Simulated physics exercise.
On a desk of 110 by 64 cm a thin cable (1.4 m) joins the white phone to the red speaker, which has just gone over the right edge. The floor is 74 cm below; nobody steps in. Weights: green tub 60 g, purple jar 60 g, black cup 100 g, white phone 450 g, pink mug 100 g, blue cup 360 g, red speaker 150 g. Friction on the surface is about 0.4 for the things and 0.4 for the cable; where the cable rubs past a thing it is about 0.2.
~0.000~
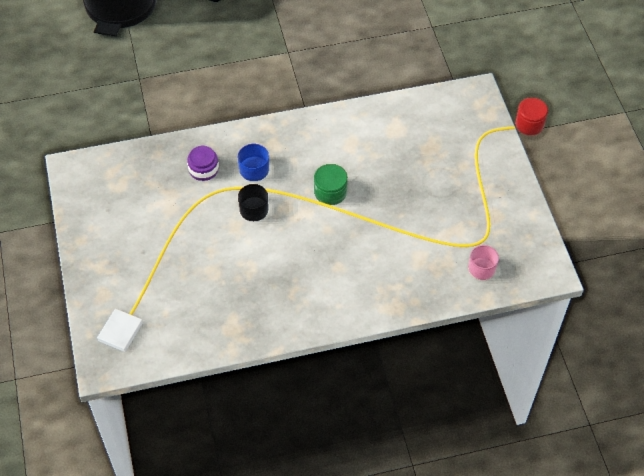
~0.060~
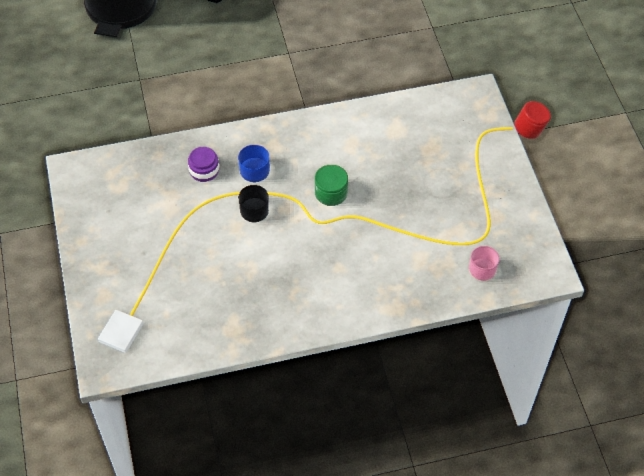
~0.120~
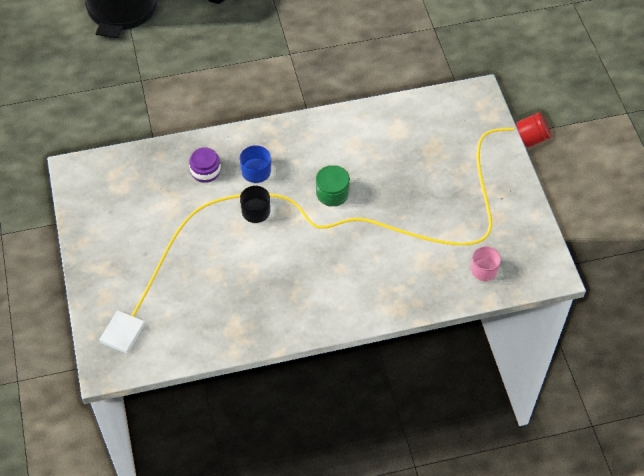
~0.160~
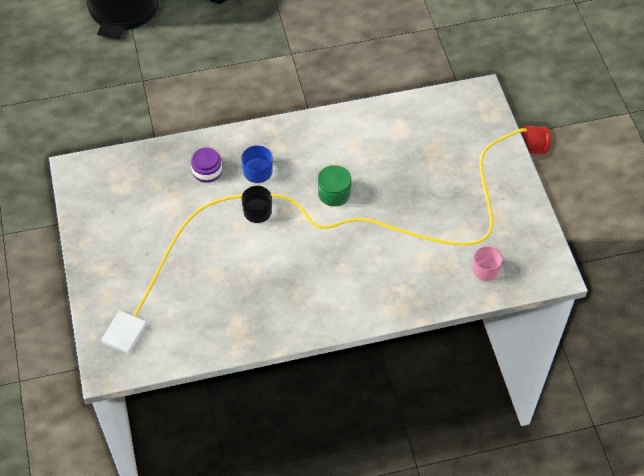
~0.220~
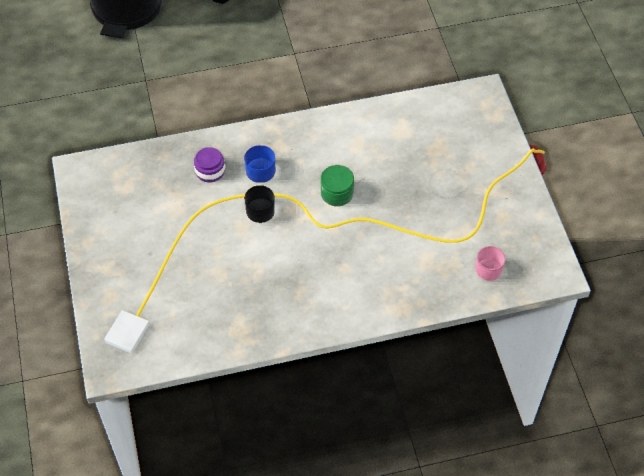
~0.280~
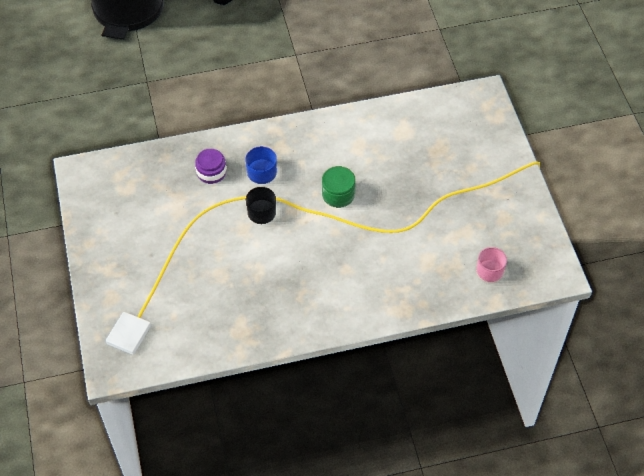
The clip opens on a pale desk holding colored containers, with a thin yellow cable curving from a white phone to a red speaker at the right edge. The speaker tips over and drops out of sight past the edge, drawing the right part of the cable straighter while the containers stay put.
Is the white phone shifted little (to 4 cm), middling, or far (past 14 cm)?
Result: White phone stays in the low band.
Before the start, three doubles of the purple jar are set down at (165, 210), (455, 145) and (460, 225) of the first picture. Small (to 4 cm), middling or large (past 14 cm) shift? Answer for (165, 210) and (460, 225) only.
In that order: Small, large.
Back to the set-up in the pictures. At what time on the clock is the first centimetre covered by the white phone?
About: White phone not at all.
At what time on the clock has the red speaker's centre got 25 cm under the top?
About: 0.30 s.
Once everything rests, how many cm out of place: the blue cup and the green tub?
About: Blue cup 0 cm, green tub 15 cm.
At 0.5 s, the cable's tail end at (141, 317); black cup 14 cm off its start, green tub 13 cm off its start, red speaker over the edge.
At 0.7 s, the cable's tail end at (143, 318); red speaker over the edge, black cup 19 cm off its start, green tub 15 cm off its start.
At 1.0 s, the cable's tail end at (143, 318); black cup 19 cm off its start at (303, 261), red speaker over the edge, green tub 15 cm off its start at (331, 128).
At 1.2 s, the cable's tail end at (143, 318); black cup 19 cm off its start, green tub 15 cm off its start, red speaker over the edge.
At 2.4 s, the cable's tail end at (143, 318); white phone 1 cm off its start at (131, 330), black cup 19 cm off its start at (303, 261), green tub 15 cm off its start at (331, 128), red speaker over the edge.
